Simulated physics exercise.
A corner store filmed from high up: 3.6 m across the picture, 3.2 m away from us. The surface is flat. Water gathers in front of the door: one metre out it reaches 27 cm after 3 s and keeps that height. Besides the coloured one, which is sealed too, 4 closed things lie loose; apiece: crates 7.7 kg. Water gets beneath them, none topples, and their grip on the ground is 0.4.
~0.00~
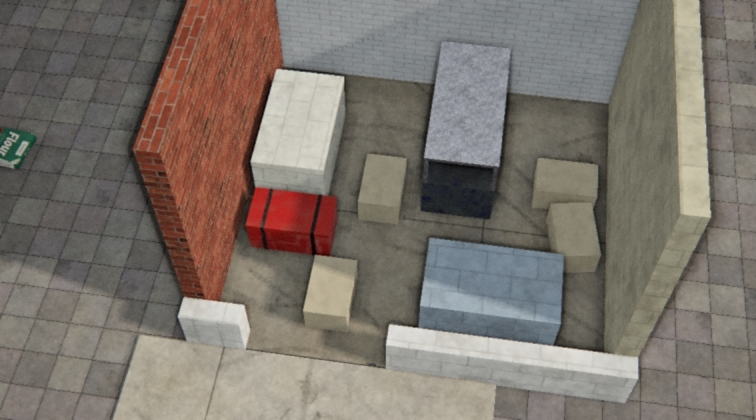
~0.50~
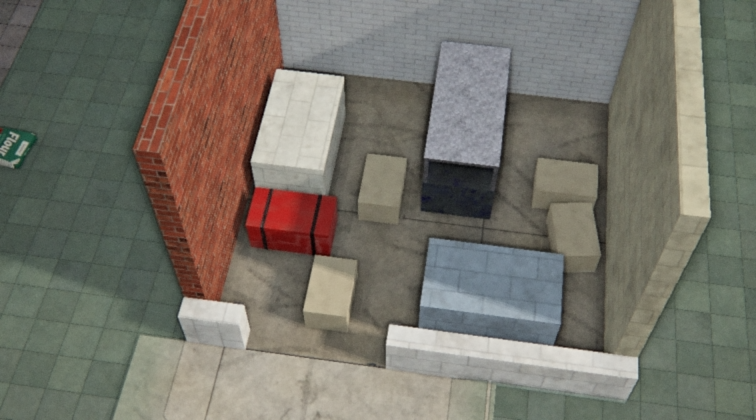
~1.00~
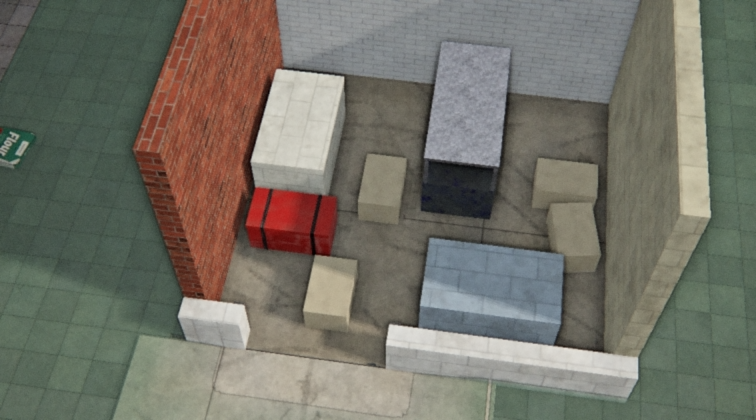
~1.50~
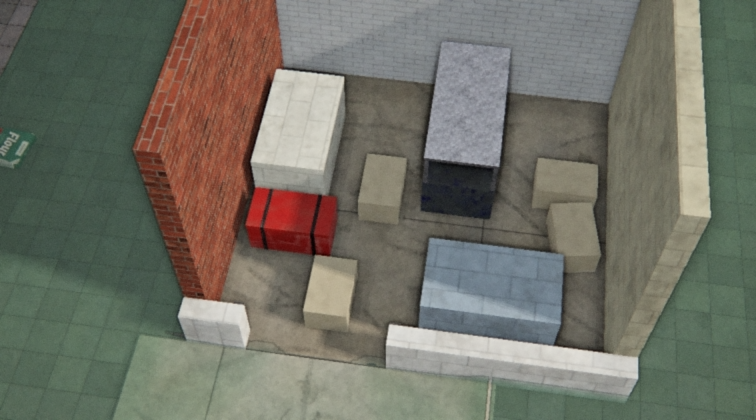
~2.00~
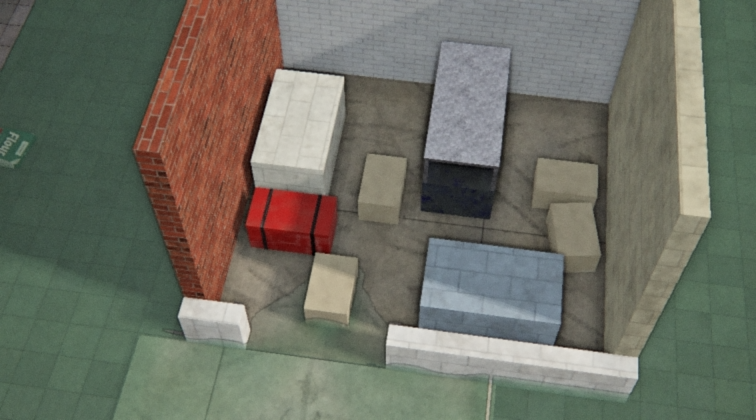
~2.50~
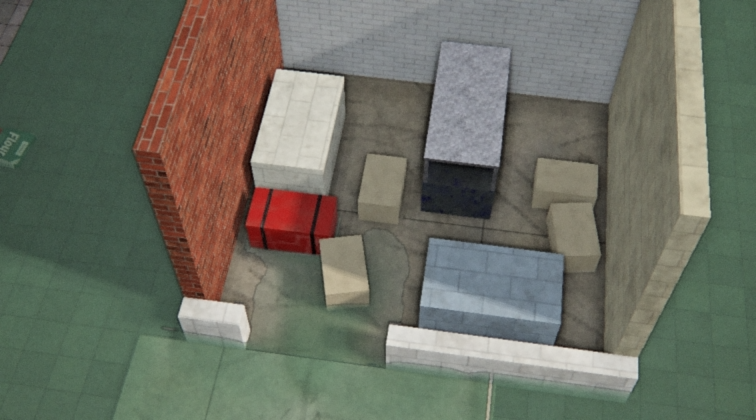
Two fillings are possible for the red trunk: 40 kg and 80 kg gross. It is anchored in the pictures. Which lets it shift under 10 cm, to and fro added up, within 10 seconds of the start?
For it, neither weight holds it.
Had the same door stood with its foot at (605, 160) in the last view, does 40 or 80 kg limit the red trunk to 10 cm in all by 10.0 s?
In that case only the higher weight holds it.
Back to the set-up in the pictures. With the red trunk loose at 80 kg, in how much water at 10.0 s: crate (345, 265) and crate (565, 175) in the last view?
About 23 and 16 cm.
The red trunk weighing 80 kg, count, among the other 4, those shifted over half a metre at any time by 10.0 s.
That makes 4.
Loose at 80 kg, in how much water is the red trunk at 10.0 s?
About 23 cm.
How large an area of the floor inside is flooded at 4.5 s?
About 6.5 m2.
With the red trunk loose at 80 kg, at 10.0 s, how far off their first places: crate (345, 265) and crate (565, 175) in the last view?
In that order: 250 cm, 10 cm.
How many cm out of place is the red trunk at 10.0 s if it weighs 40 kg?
Roughly 150 cm.
After 3.5 s the red trunk would be 13 cm from its start with 40 kg and 1 cm from its start with 80 kg; 10 cm of water round it then.
After 4.5 s the red trunk would be 13 cm from its start with 40 kg and 11 cm from its start with 80 kg; 13 cm of water round it then.
After 7.0 s the red trunk would be 38 cm from its start with 40 kg and 11 cm from its start with 80 kg; 13 cm of water round it then.
After 10.0 s the red trunk would be 150 cm from its start with 40 kg and 13 cm from its start with 80 kg; 23 cm of water round it then.
